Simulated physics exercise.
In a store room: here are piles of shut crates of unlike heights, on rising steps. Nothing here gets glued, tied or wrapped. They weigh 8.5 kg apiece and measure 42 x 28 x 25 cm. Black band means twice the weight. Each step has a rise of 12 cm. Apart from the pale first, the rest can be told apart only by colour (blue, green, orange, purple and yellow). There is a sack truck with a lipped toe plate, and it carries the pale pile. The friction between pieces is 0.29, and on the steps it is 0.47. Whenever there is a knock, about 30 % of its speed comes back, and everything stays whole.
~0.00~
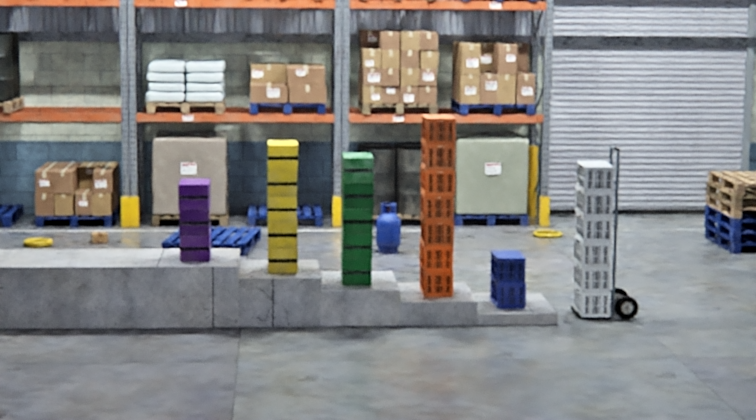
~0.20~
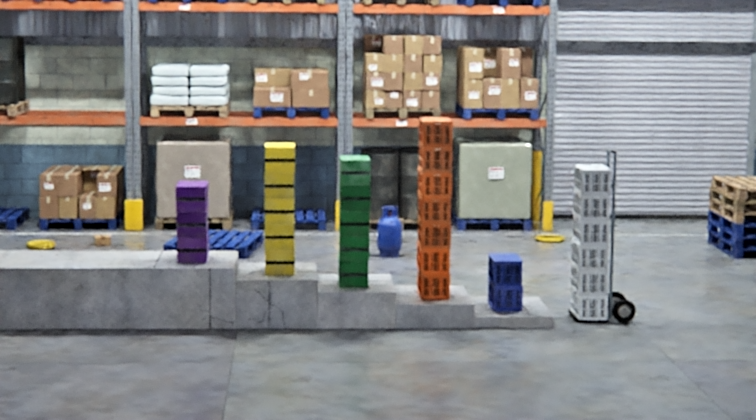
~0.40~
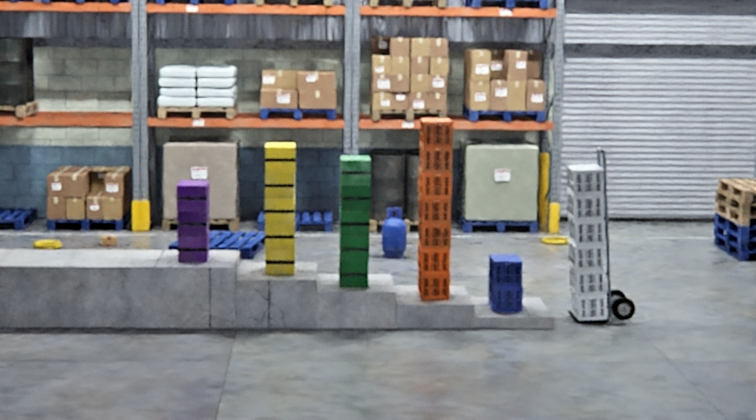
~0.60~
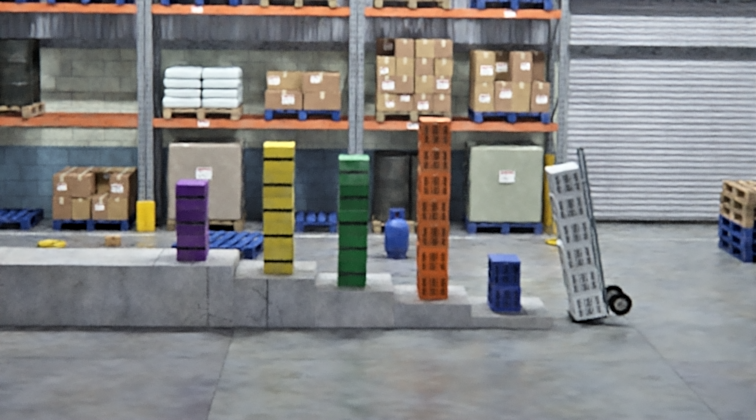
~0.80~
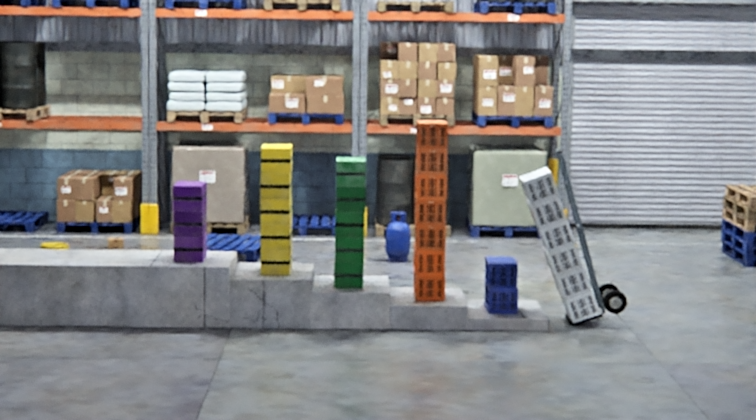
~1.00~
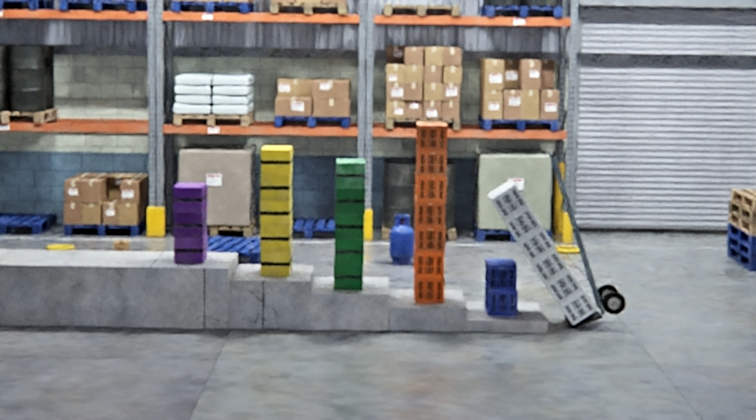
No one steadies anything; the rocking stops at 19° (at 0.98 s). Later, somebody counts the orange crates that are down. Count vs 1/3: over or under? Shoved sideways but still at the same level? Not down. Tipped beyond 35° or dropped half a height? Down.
Under.
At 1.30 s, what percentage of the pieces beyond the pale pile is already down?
By then, 0 per cent.
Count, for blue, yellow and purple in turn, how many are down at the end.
Blue: 0, yellow: 0, purple: 0.
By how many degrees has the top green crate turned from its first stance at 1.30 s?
About 0°.
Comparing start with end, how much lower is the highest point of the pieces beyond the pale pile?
About 0 cm.
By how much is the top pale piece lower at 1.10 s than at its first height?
Roughly 30 cm lower.
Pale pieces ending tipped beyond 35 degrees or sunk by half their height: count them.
Count: 6.
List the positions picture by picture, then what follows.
In the first frame (pixels give the middle of a visible side; the camera moves round a little), truck frame (617, 183) 0° forward; top orange crate (441, 132); top blue crate (511, 271); none of the others has stirred.
Truck frame (614, 187) 0° forward; top orange crate (438, 134), in the second frame.
Truck frame (605, 185) 4° forward, top of the pale pile leaning 4°; top orange crate (438, 135); none of the others has stirred, in the third frame.
Truck frame (588, 183) 11° forward, top of the pale pile leaning 12°; top orange crate (436, 134); none of the others has stirred, in the fourth frame.
Truck frame (570, 185) 17° forward, top of the pale pile leaning 21°; top orange crate (433, 136); none of the others has stirred, in the fifth frame.
Truck frame (564, 188) 19° forward, top of the pale pile leaning 34°; top orange crate (433, 138); top green crate (351, 176); none of the others has stirred, in the sixth frame.
After 1.10 s, 6 of the pale pile down; none of the 7 orange crates down (0 of 22 in all colours); top orange crate unmoved.
After 1.30 s, 6 of the pale pile down; none of the 7 orange crates down (0 of 22 in all colours); top orange crate unmoved; top blue crate 13 cm from its place.
In the end (2.9 s), 6 of the pale pile down; none of the 7 orange crates down (0 of 22 in all colours); top orange crate unmoved; top blue crate 8° from how it stood. That is 0 per cent. From the last view, middles, top orange crate near (430, 136), top blue crate near (482, 274).
